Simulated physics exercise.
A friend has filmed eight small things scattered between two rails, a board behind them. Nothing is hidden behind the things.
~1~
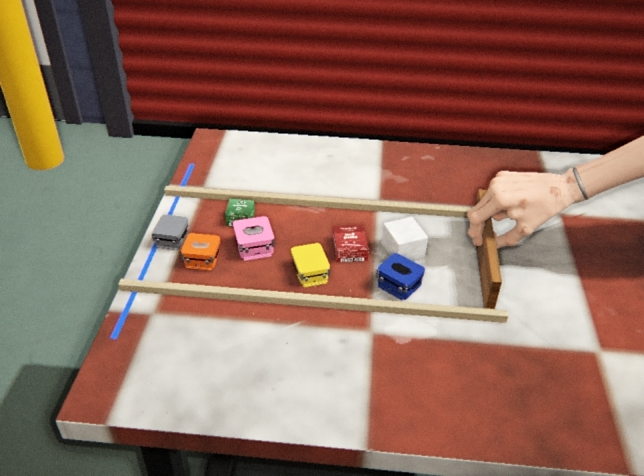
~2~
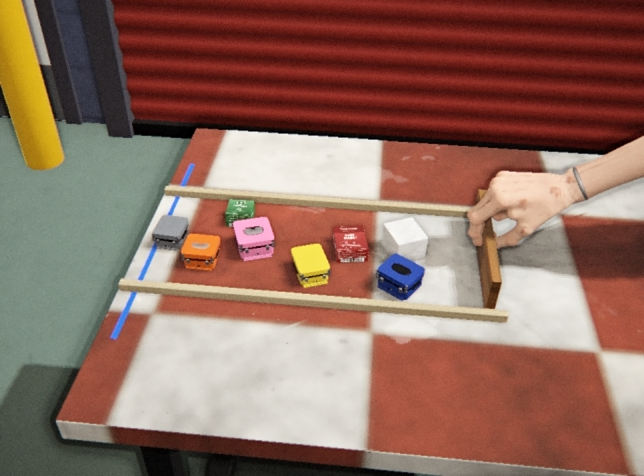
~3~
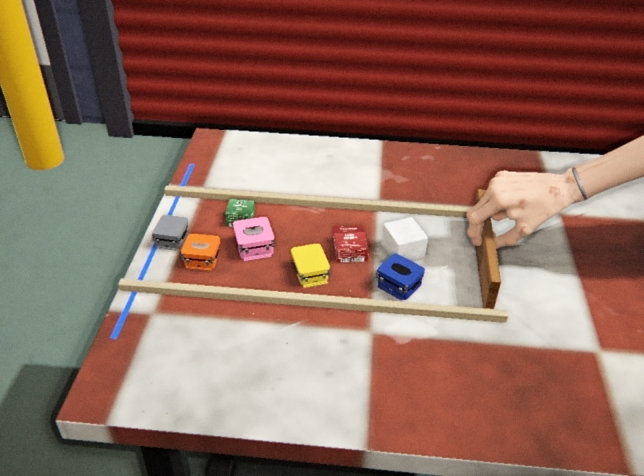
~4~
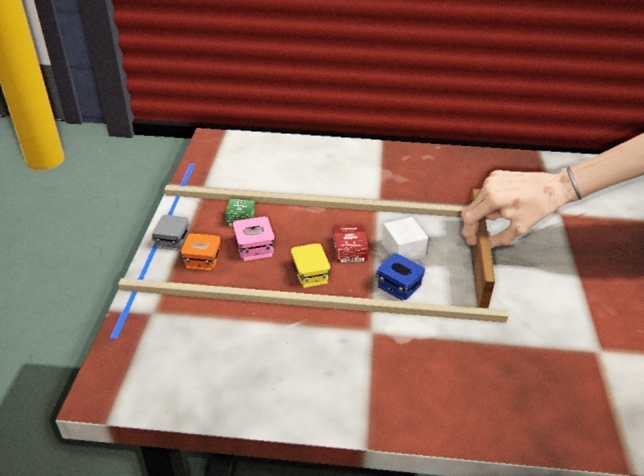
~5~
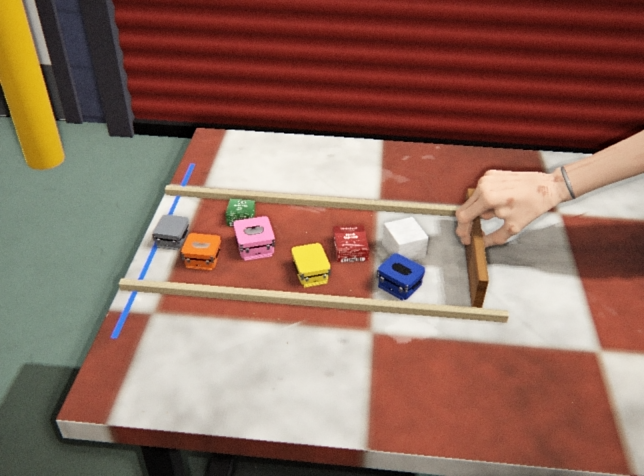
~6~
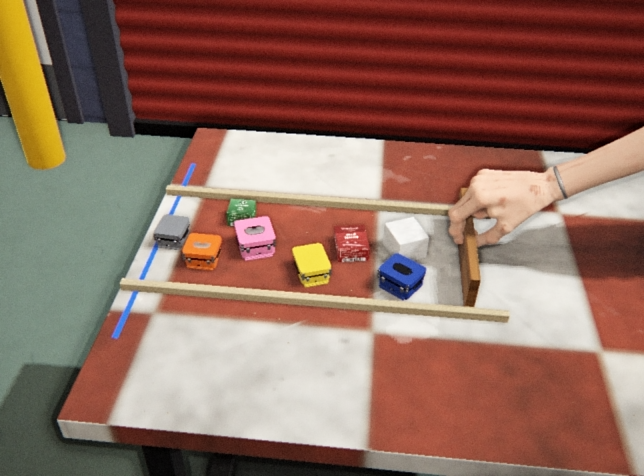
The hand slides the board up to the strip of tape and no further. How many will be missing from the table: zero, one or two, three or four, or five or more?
The number that fall off is five or more.
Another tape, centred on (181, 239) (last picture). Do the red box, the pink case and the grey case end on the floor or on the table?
The red box goes over, the pink case falls, the grey case falls.
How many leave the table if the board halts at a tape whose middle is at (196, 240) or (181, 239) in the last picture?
The counts: 3 and 5.
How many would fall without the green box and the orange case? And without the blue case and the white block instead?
It would be 4 and 3.
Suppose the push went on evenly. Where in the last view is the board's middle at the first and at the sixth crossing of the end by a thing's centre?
Near (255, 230) and (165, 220).
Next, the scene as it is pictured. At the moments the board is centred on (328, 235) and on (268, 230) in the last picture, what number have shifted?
At the one place 5, at the other 8.
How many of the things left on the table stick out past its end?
The number is 3.
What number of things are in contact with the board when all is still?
3 of them.
A little later, none off yet; grey case at rest near (173, 233); orange case at rest near (203, 253); green box at rest near (242, 213).
Next, none off yet; grey case at rest near (171, 232); orange case shifted about its own width near (174, 255); green box at rest near (241, 212).
Later still, one off so far; grey case fallen; orange case tilted well over near (114, 264); green box shifted well along near (204, 201).
When it is over, the number that fall off is five or more; down, red box, yellow case, pink case, orange case and grey case.
